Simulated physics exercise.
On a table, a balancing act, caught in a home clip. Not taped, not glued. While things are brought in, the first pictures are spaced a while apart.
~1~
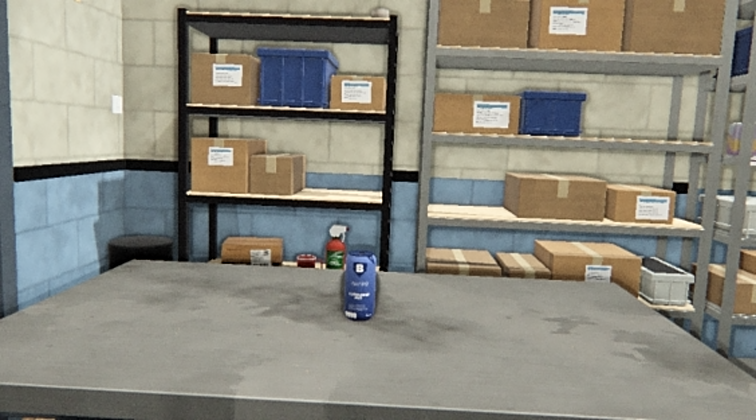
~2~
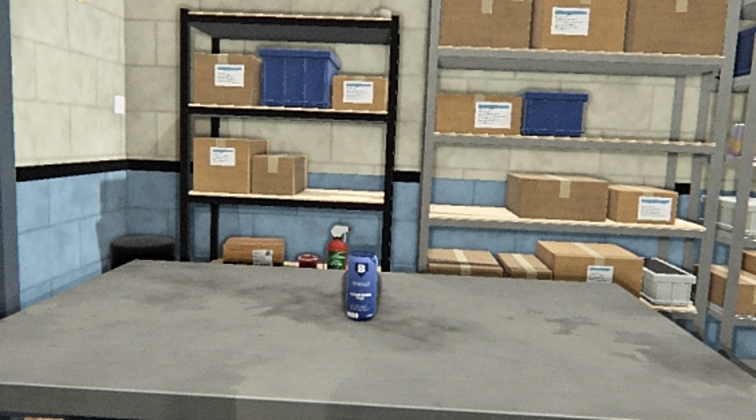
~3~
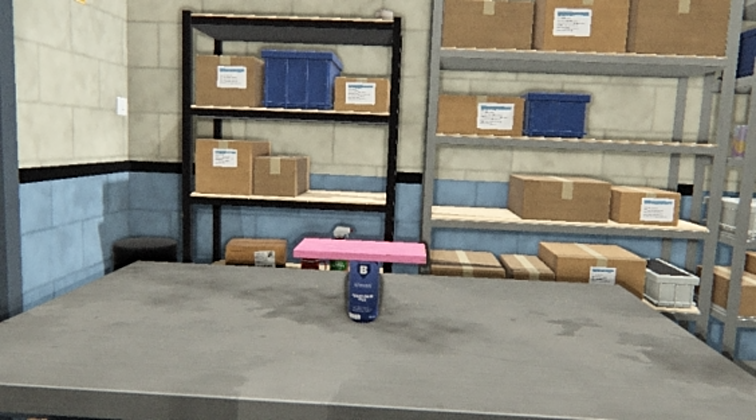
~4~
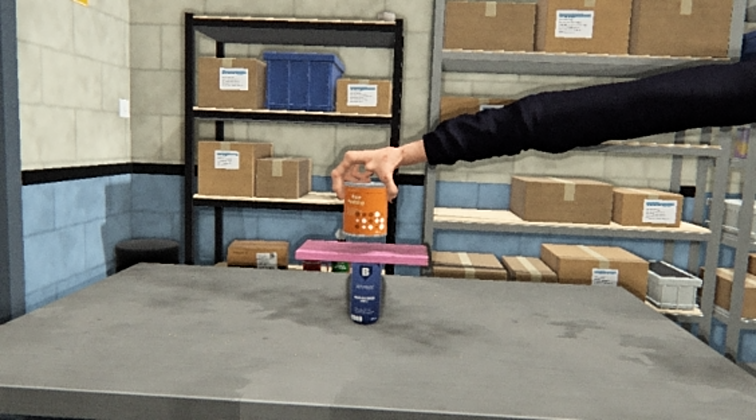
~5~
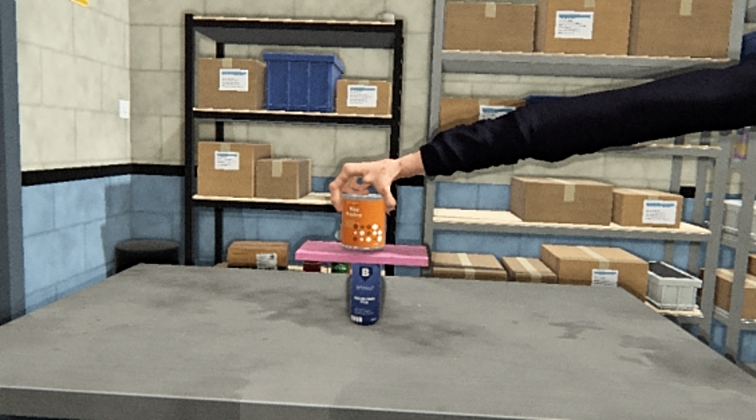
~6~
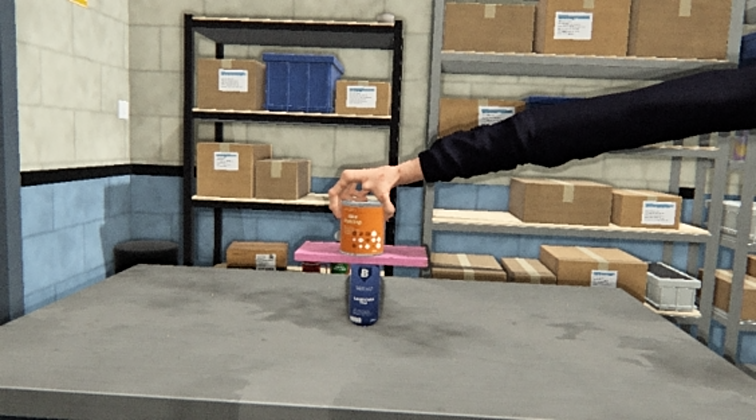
In this clip, a blue container stands on a gray table in front of storage shelves, and a pink board appears across its top. A hand reaching in from the right then lowers an orange tin onto the board, still gripping it.
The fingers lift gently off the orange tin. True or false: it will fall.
False.
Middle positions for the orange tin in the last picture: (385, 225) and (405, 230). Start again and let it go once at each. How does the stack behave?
In the first try it remains standing, then in the second try it breaks down.
Then, 0.20 s on from there, no change.
Then, 0.40 s on from there, orange tin resting near (362, 228).
In the end, all 3 unmoved. At the end, from the last picture's camera, orange tin near (362, 228). The stack keeps its balance.
